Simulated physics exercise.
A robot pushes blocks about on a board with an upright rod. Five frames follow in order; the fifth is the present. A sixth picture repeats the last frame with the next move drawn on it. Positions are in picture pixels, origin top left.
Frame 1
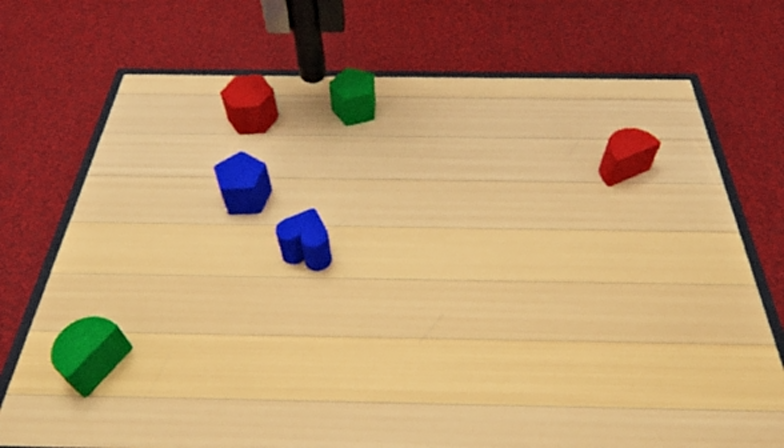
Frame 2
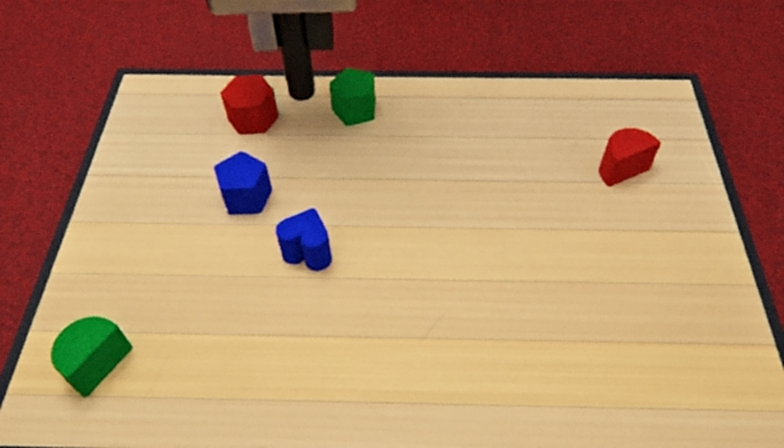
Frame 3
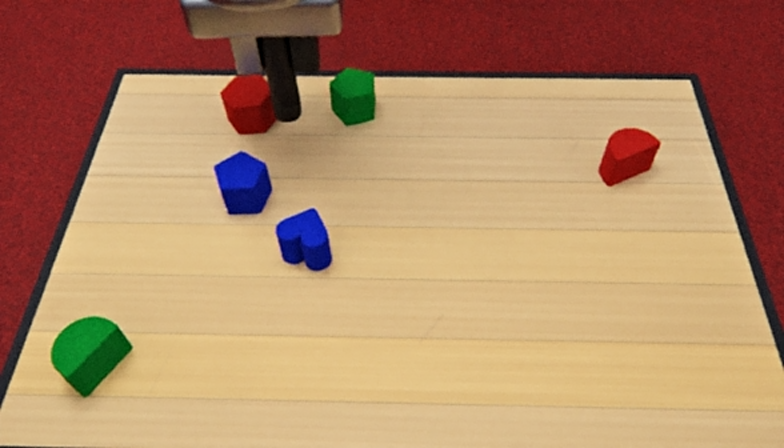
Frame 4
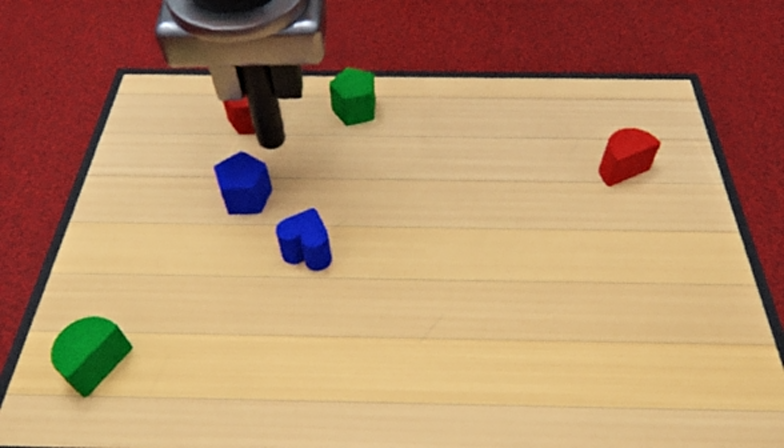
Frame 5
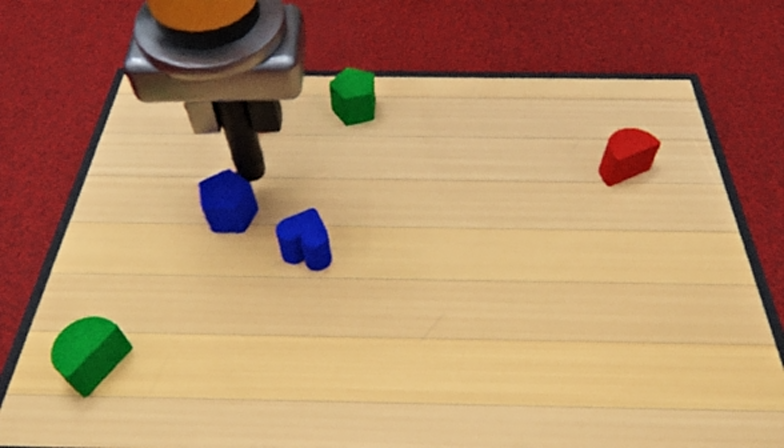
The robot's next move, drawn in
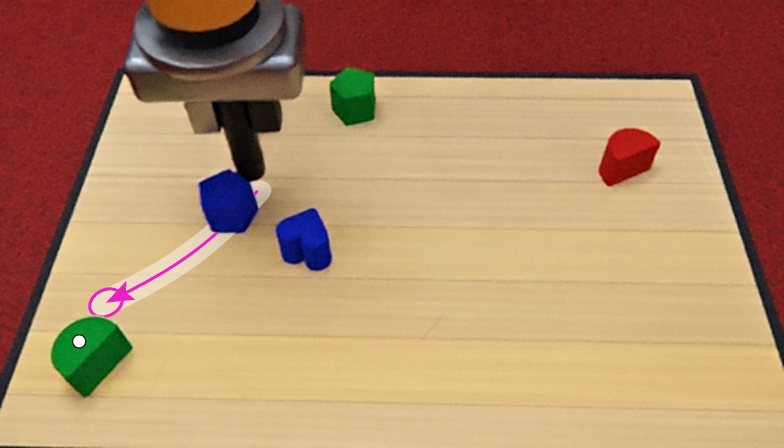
Robot arm lowering its dark rod toward the viewer and slightly left across a wooden board, nudging a blue five-sided block.
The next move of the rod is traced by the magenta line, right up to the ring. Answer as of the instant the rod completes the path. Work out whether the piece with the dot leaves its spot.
The piece with the dot changes place.
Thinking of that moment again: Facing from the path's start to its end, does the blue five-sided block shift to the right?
I'd say no.
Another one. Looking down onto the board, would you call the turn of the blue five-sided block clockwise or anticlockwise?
The twist is anticlockwise.
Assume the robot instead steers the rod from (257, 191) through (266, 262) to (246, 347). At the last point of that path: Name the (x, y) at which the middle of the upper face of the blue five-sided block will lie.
It ends at (216, 213).
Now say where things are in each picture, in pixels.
Rod's lower end (313, 76); green D-shaped block (79, 341); blue five-sided block (239, 170); blue heart-shaped block (304, 227), in the first frame.
Rod (302, 93); blocks still, in the second frame.
Rod (289, 114); blocks still, in the third frame.
Rod (272, 140); blocks still, in the fourth frame.
Rod (252, 172); green D-shaped block (79, 341); blue five-sided block (223, 189); blue heart-shaped block (304, 227), in the fifth frame.
Drawn move, from (257, 191) by way of (194, 252) to (106, 303); the dot is on the green D-shaped block.
The first path, step by step. One third of the way, rod (210, 214); blue five-sided block (178, 233).
Two thirds of the way, rod (157, 252); blue five-sided block (127, 277), turned 15° anticlockwise.
At the end, rod (94, 285); green D-shaped block (68, 372), turned 15° clockwise; blue five-sided block (82, 319), turned 65° anticlockwise; blue heart-shaped block still.
